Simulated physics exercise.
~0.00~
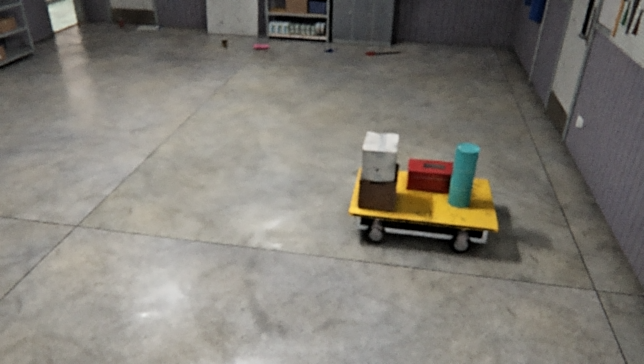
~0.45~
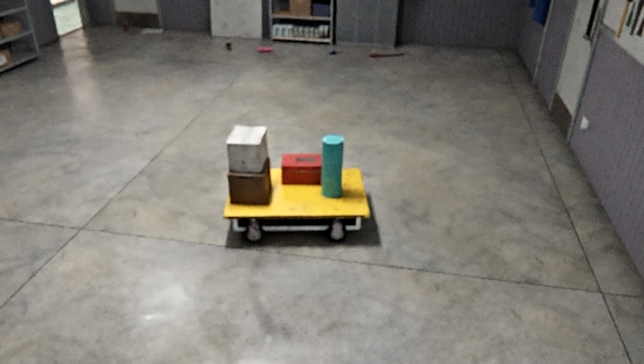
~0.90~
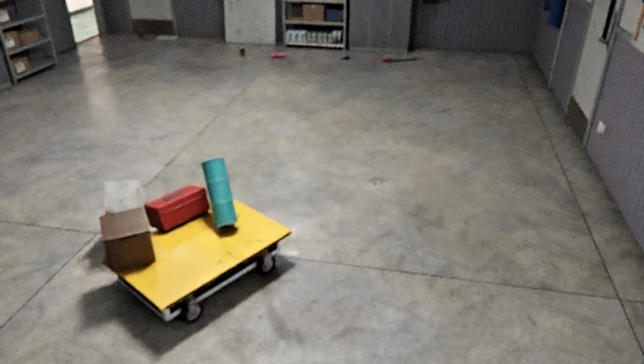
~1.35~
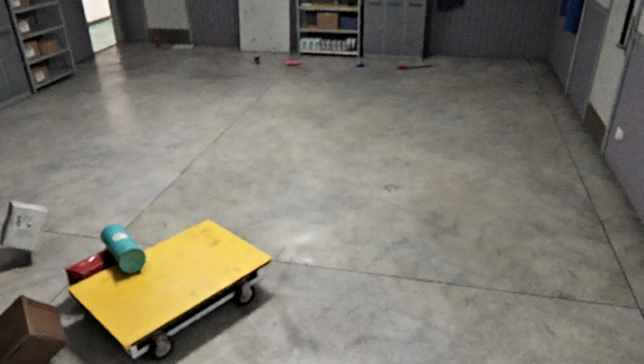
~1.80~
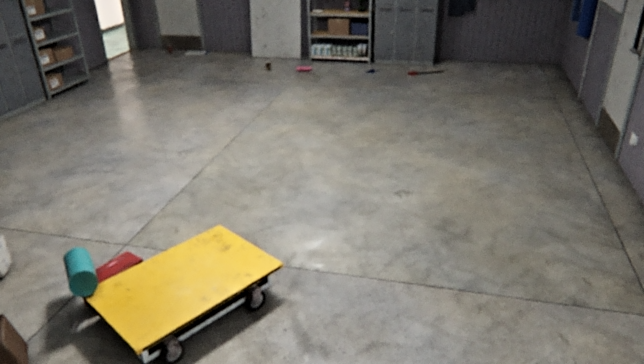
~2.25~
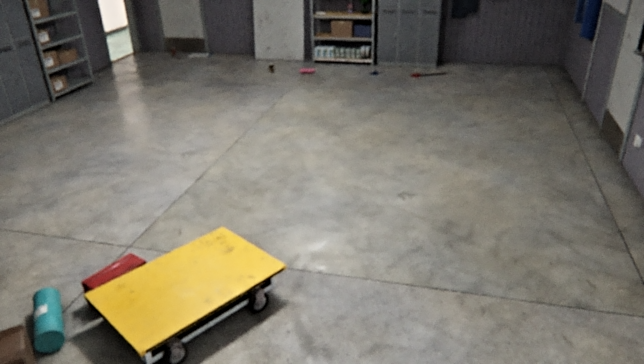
At the start, a yellow cart carries a brown box with a white box on top, a red toolbox and an upright turquoise canister across a concrete floor. It rolls left, its load still in place. Then it swings toward the near left, and the boxes slide to the deck's left edge while the canister leans. The white and brown boxes drop off, the red toolbox goes over the edge, and the canister topples onto its side. The cart stops as the canister rolls off, ending on the floor near the toolbox and brown box, with the white box out of view.
